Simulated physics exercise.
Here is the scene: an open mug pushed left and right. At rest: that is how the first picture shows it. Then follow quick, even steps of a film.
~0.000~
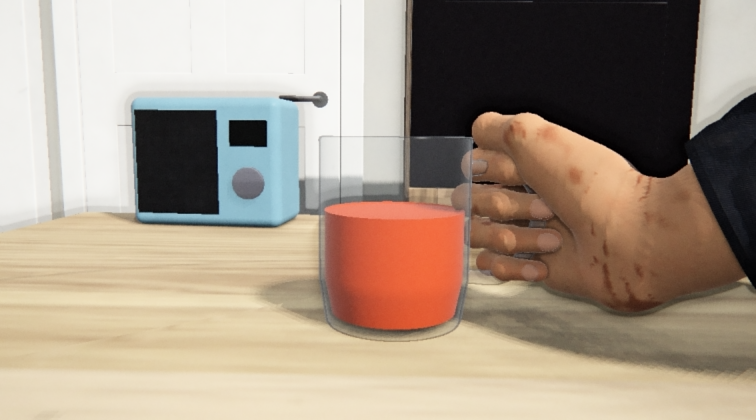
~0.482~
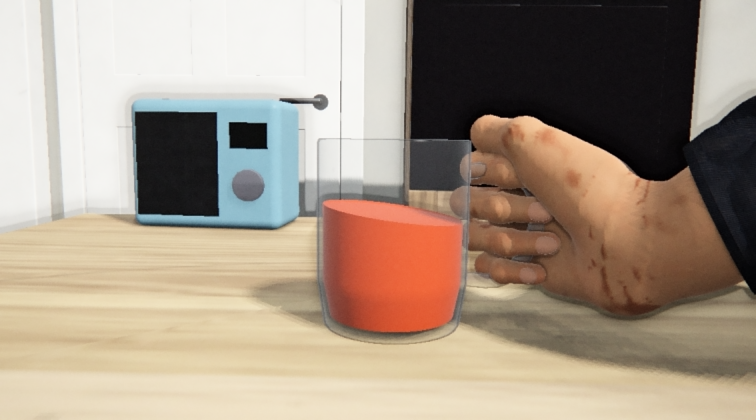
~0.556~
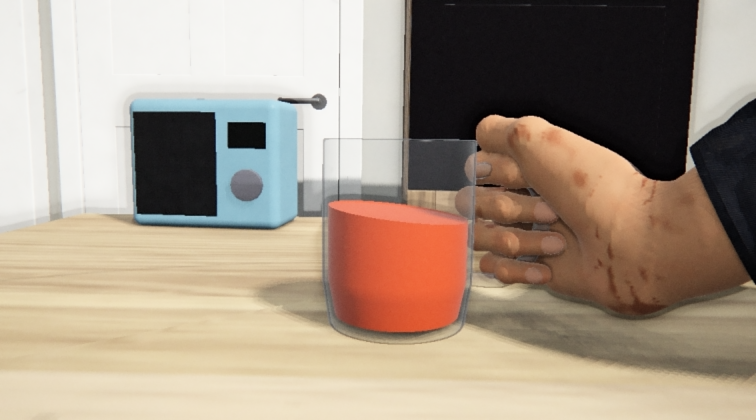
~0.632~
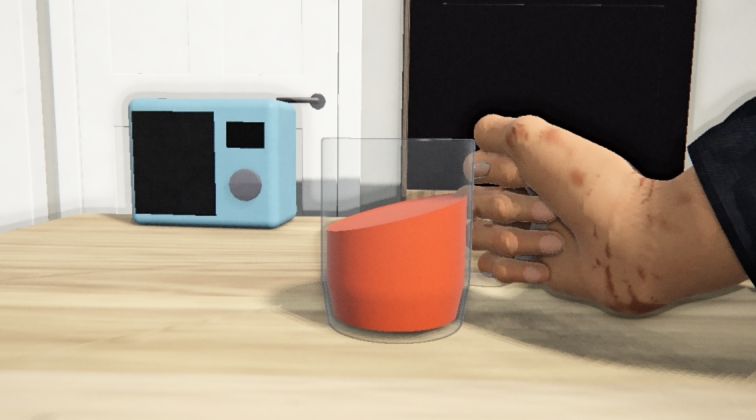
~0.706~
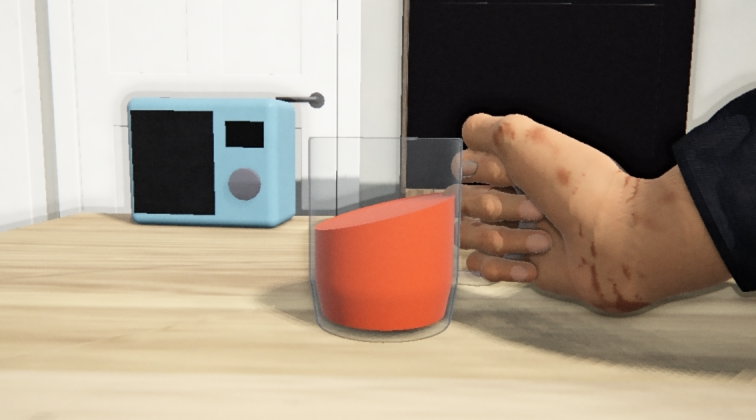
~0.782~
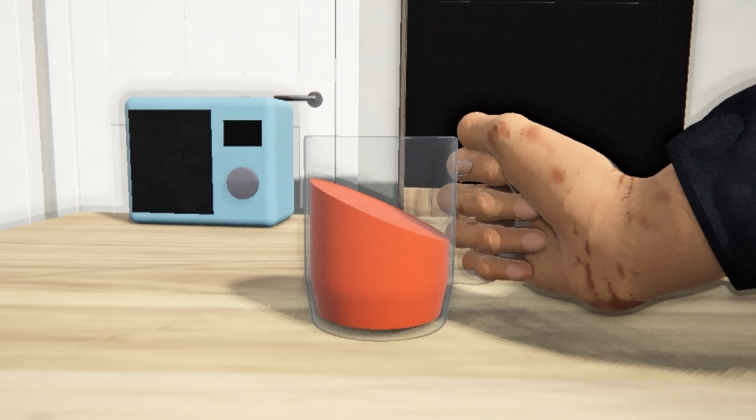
A hand nudges a clear mug right, then left, as the red liquid sloshes side to side.
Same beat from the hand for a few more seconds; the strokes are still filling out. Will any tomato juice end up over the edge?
Yes.
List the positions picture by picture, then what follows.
The first frame shows mug (394, 225) about half full; at rest.
The second frame shows mug about half full, surface at (393, 214); surface a little higher on the left.
The third frame shows mug (398, 227) about half full; surface a little higher on the left.
The fourth frame shows mug about half full, surface at (397, 213); surface clearly higher on the right.
The fifth frame shows mug (384, 225) about half full; surface clearly higher on the right.
The sixth frame shows mug about half full, surface at (381, 211); surface much higher on the left.
Around 1.1 s, the highest wave so far comes most of the way to the rim.
Around 1.2 s, the highest wave so far goes over the rim.
Around 5.2 s, the highest wave so far goes over the rim; some is on the top.
